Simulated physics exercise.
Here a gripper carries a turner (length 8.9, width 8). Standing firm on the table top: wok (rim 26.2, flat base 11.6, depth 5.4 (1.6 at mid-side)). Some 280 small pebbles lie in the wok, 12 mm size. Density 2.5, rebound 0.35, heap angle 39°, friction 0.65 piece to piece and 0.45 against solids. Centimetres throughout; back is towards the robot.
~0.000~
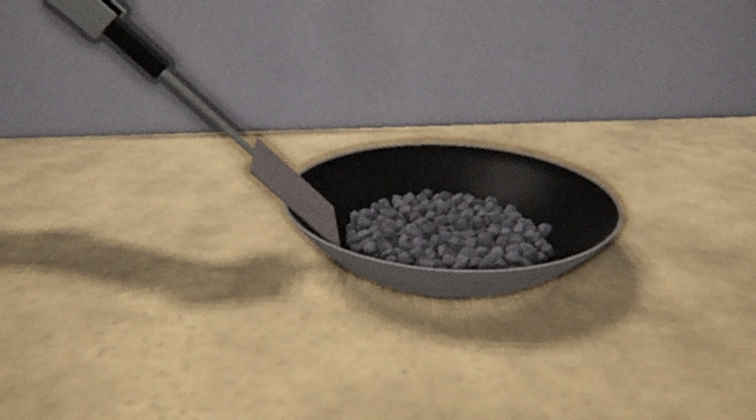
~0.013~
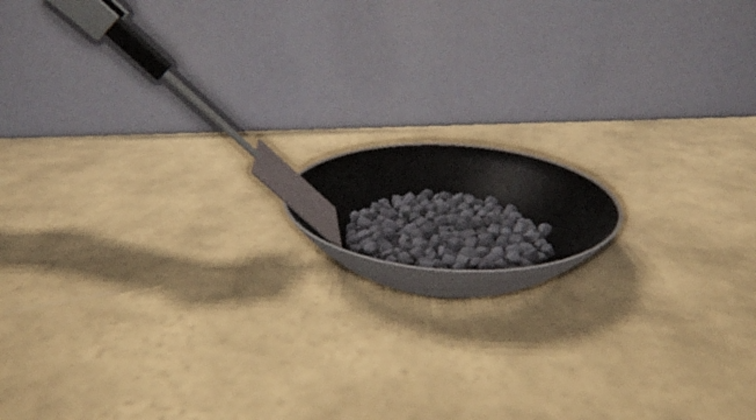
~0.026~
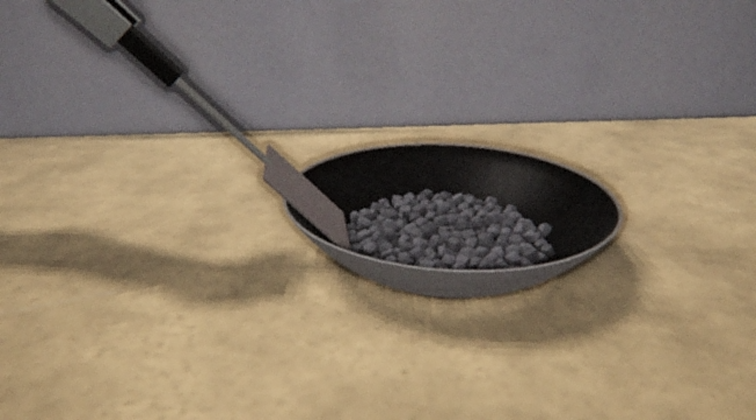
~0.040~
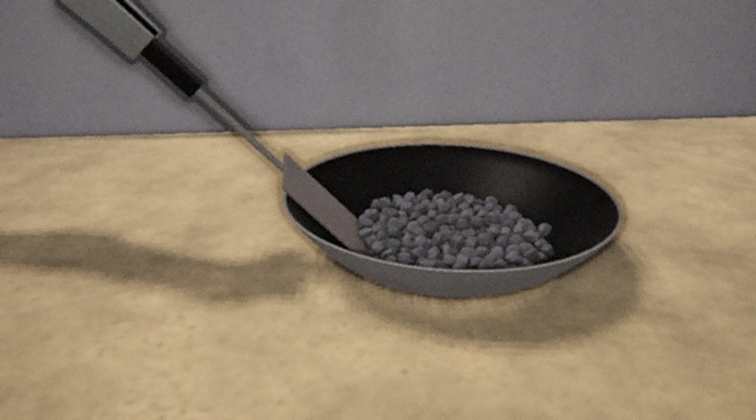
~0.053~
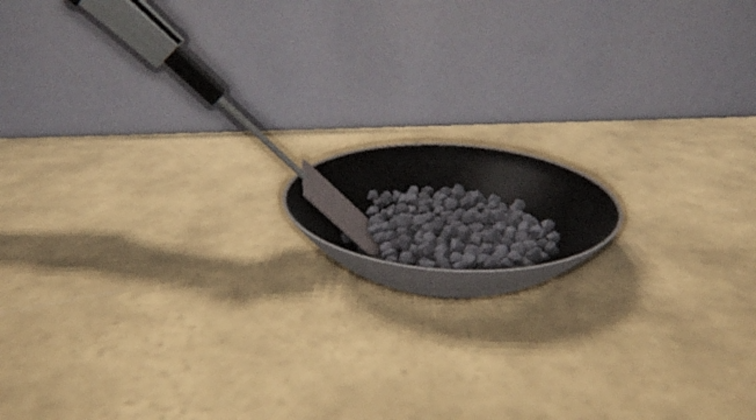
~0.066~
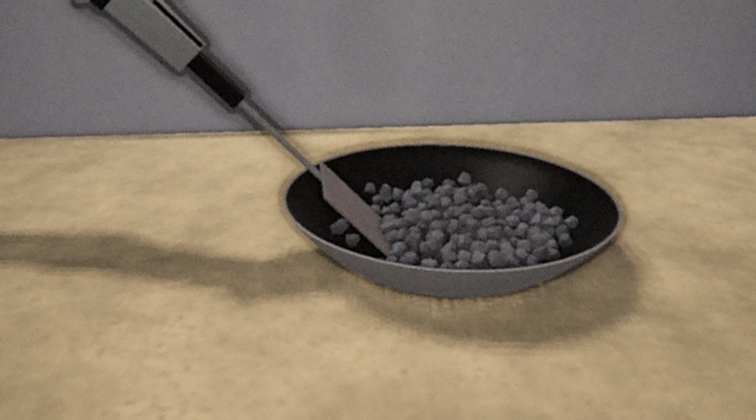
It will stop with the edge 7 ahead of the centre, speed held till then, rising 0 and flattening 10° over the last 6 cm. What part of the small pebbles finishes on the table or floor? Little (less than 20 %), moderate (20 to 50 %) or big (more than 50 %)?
A moderate share, 20 to 50 %, ends on the table or floor.
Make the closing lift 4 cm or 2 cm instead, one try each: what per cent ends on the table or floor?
Some 20 and 30 per cent.
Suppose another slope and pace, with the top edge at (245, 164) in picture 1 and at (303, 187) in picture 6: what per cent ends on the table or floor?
About 20 per cent.
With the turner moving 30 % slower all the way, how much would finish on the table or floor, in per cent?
Then about 15 per cent.
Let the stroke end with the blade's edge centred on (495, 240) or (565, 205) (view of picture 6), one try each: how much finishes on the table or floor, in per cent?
Some 15 and 60 per cent.
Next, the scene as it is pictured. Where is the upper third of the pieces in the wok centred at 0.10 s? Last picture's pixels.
Around (514, 209).
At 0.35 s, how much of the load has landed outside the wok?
Roughly 25 per cent.
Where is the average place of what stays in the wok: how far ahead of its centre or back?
Roughly 5.5 cm ahead.
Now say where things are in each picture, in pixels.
In the first picture, turner top edge at (254, 153), sloping 47°; upper third of the load around (444, 230), from x 350 to 545, top at y 195; 279 in the wok.
In the second picture, turner top edge at (256, 155), sloping 47°; upper third of the load around (444, 230), from x 350 to 545, top at y 195.
In the third picture, turner top edge at (266, 160), sloping 47°; upper third of the load around (444, 230), from x 350 to 545, top at y 195.
In the fourth picture, turner top edge at (284, 169), sloping 47°; upper third of the load around (442, 225), from x 355 to 545, top at y 195.
In the fifth picture, turner top edge at (303, 176), sloping 47°; upper third of the load around (451, 223), from x 350 to 550, top at y 190.
In the sixth picture, turner top edge at (322, 178), sloping 47°; upper third of the load around (466, 220), from x 340 to 570, top at y 180; 279 in the wok.
By 0.10 s, sloping 47°, highest piece 6 above the table; 279 in the wok.
By 0.13 s, sloping 44°, highest piece 8 above the table; 277 in the wok, 2 on the blade or in flight.
By 0.35 s, sloping 37°, highest piece 6 above the table; 207 in the wok, 71 on the table or floor, 1 on the blade or in flight.
By 1.40 s, sloping 37°, highest piece 6 above the table; 207 in the wok, 72 on the table or floor.
Final count, 207 in the wok, 72 on the table or floor. That is 26 % on the table or floor.
